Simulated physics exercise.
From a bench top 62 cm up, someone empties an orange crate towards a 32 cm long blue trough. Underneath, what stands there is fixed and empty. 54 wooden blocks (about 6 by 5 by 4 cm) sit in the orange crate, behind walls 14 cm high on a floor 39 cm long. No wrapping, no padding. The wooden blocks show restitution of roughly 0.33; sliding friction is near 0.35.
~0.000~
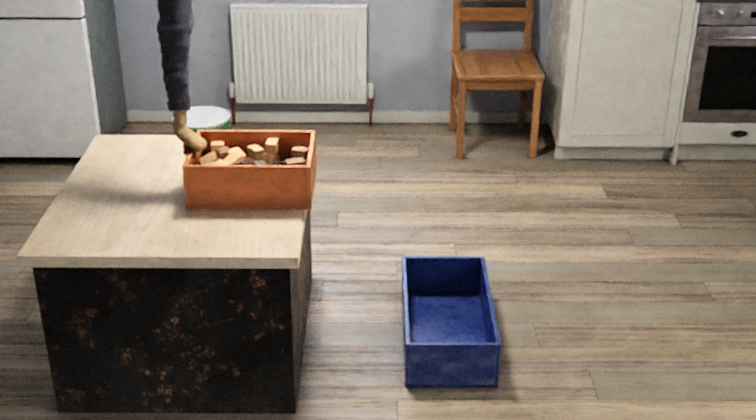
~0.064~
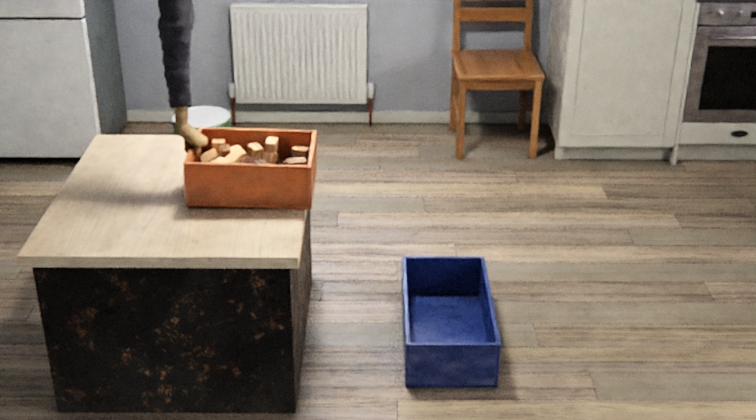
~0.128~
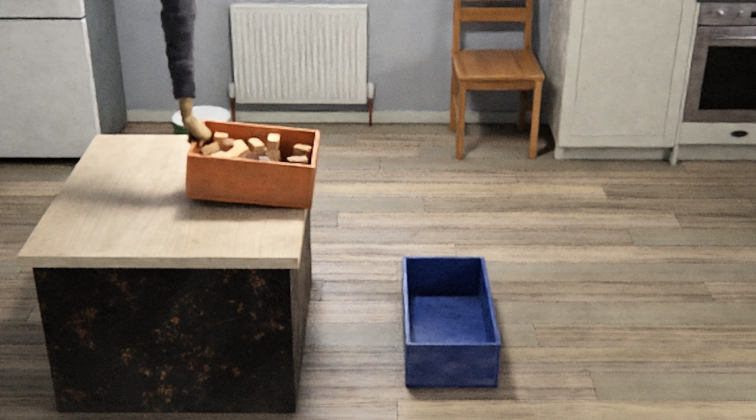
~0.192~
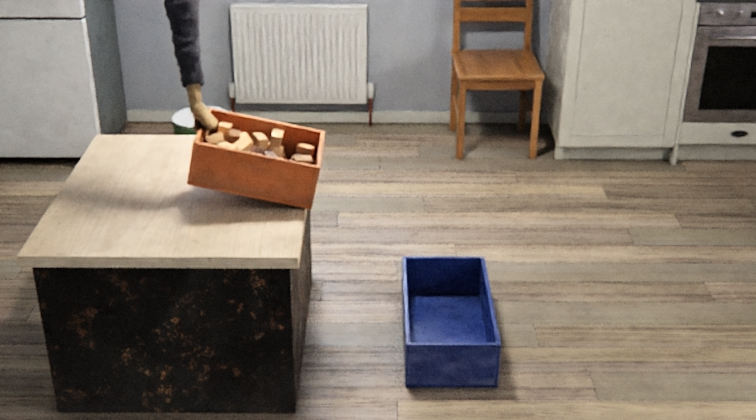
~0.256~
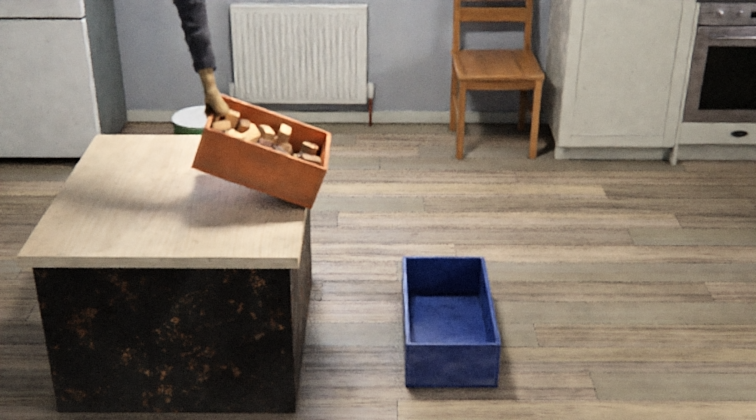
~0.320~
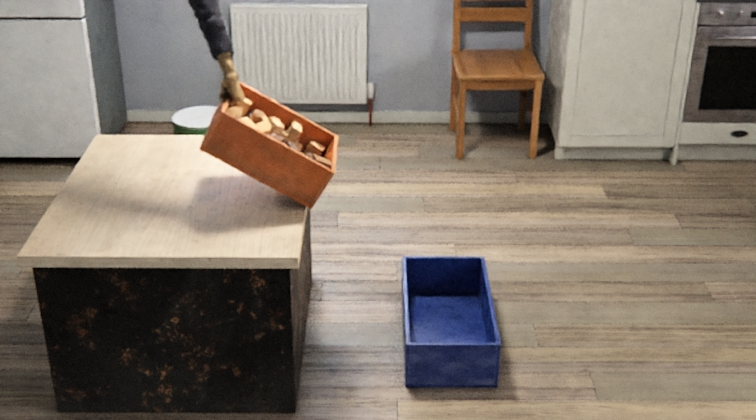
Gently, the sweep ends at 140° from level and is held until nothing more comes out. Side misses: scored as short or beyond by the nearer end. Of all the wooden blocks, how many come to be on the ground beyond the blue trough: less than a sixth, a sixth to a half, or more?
Beyond the blue trough on the ground, not quite a sixth of the load.
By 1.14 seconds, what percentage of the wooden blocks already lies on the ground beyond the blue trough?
Estimated fraction: Some 0 percent.
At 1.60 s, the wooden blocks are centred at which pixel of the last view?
I'd place it close to (432, 331) in the last view.
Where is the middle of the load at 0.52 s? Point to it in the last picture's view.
About (312, 139).
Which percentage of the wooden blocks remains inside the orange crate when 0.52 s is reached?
100 %.
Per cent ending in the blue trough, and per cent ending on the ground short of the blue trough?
Shares: Approx. 65 % and 35 %.
After 0.52 s, tilt 69°; 54 still in the orange crate.
After 0.78 s, tilt 117°; 31 still in the orange crate and 23 in the air.
After 1.14 s, tilt 140°; 34 in the blue trough, 7 on the ground short of the blue trough and 13 in the air.
Outcome (at 1.60 s), 36 in the blue trough and 18 on the ground short of the blue trough. Asked share, 0 of 54, 0 per cent.
